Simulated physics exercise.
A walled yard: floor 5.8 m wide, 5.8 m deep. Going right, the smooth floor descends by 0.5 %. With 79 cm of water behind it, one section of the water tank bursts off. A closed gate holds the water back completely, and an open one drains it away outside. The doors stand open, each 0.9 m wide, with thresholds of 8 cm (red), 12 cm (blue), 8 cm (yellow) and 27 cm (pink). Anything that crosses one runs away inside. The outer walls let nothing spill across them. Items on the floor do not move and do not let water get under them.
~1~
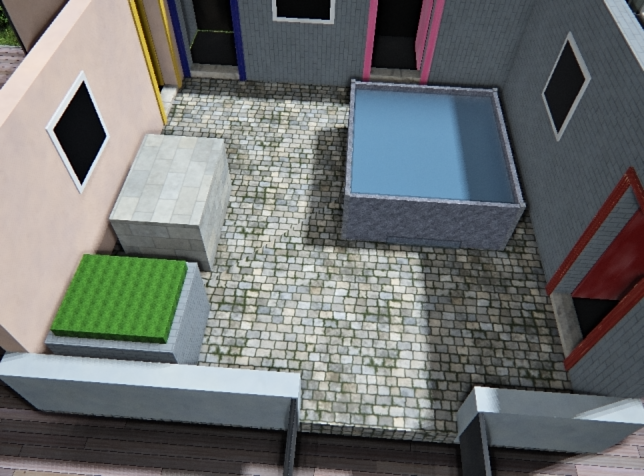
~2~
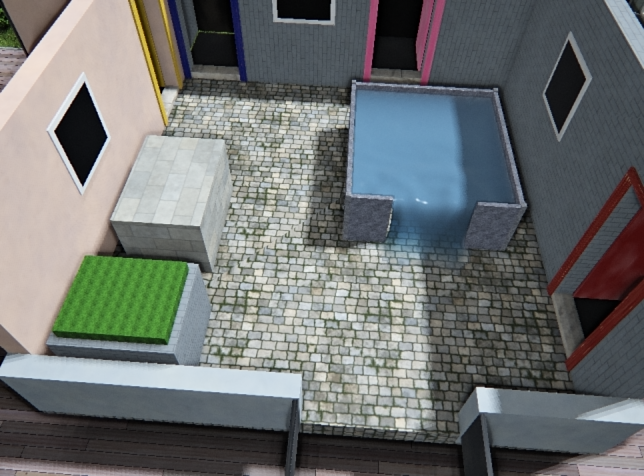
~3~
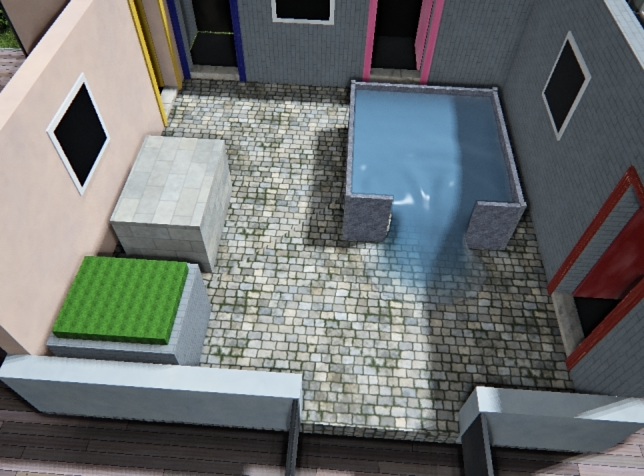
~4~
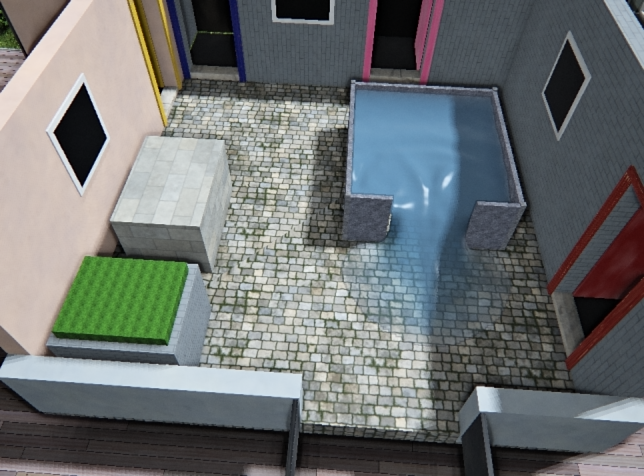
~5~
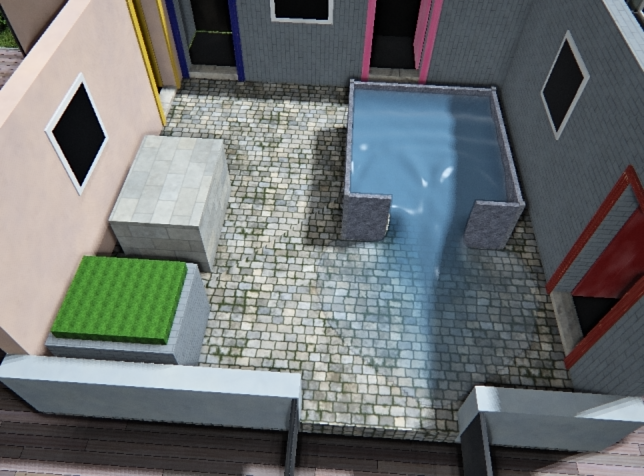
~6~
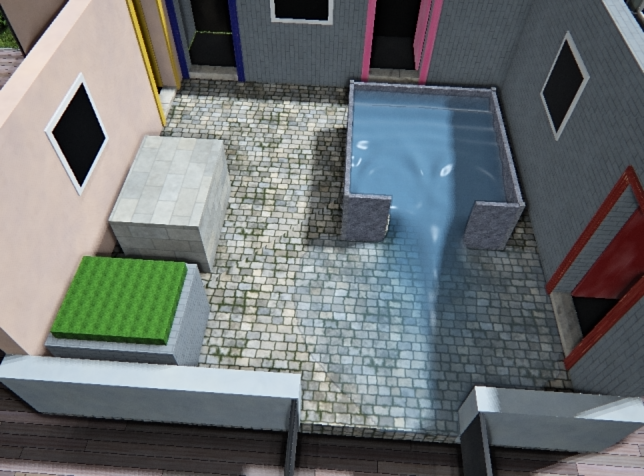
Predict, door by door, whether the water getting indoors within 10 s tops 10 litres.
In order: At the red door it looks set to land over the limit. At the blue door it looks set to land under the limit. At the yellow door it looks set to land under the limit. At the pink door it looks set to land under the limit.
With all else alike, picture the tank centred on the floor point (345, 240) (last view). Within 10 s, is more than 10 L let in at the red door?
Then: Red under.
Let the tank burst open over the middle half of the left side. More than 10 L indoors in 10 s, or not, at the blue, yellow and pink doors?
At blue the amount is higher than the mark, at yellow it is higher than the mark, and at pink it is beneath the mark.
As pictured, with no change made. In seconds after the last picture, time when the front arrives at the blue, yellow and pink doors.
The blue door is reached at 7.5 s, yellow at 8.5 s, pink at 4.5 s.
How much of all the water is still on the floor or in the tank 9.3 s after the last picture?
Around 46 percent of the water.
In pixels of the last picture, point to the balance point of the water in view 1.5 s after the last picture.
Close to (419, 227) in the last picture.
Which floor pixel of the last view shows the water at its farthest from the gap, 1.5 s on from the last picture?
Around pixel (61, 383).
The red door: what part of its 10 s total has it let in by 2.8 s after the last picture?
By then it's near 60% of the total.
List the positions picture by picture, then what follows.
The first picture shows the water tank at (427, 142) is whole and still, 79 cm deep.
In the second picture, water pours out at (427, 227) and has run 0.6 m, to (464, 258); typically 12 cm deep outside, 79 cm at the water tank's back.
In the third picture, water pours out at (426, 230) and has run 1.0 m, to (399, 295); typically 13 cm deep outside, 79 cm at the water tank's back.
In the fourth picture, water pours out at (426, 230) and has run 1.5 m, to (420, 339); typically 9 cm deep outside, 79 cm at the water tank's back.
In the fifth picture, water pours out at (425, 229) and has run 2.2 m, to a hidden place; typically 6 cm deep outside, 77 cm at the water tank's back.
In the sixth picture, water pours out at (425, 229) and has run 2.6 m, to a hidden place; typically 5 cm deep outside, 69 cm at the water tank's back.
Then, 0.7 s after the last picture water covers 30 % of the floor and is deepest (52 cm) near (567, 419); red door 14 cm at the sill, 2 L in, blue door not reached, yellow door not reached, pink door not reached.
Then, 1.5 s after the last picture water covers 30 % of the floor and is deepest (37 cm) near (482, 397); red door 22 cm at the sill, 35 L in, blue door not reached, yellow door not reached, pink door not reached.
Then, 2.8 s after the last picture water covers 45 % of the floor and is deepest (30 cm) near (567, 419); red door 16 cm at the sill, 102 L in, blue door not reached, yellow door not reached, pink door not reached.
Then, 5.3 s after the last picture water covers 75 % of the floor and is deepest (18 cm) near (484, 413); red door 12 cm at the sill, 141 L in, blue door not reached, yellow door not reached, pink door 3 cm at the sill, 0 L in.
Then, 9.3 s after the last picture water covers 95 % of the floor and is deepest (12 cm) near (484, 413); red door 8 cm at the sill, 174 L in, blue door 6 cm at the sill, 0 L in, yellow door 8 cm at the sill, 0 L in, pink door 3 cm at the sill, 0 L in.
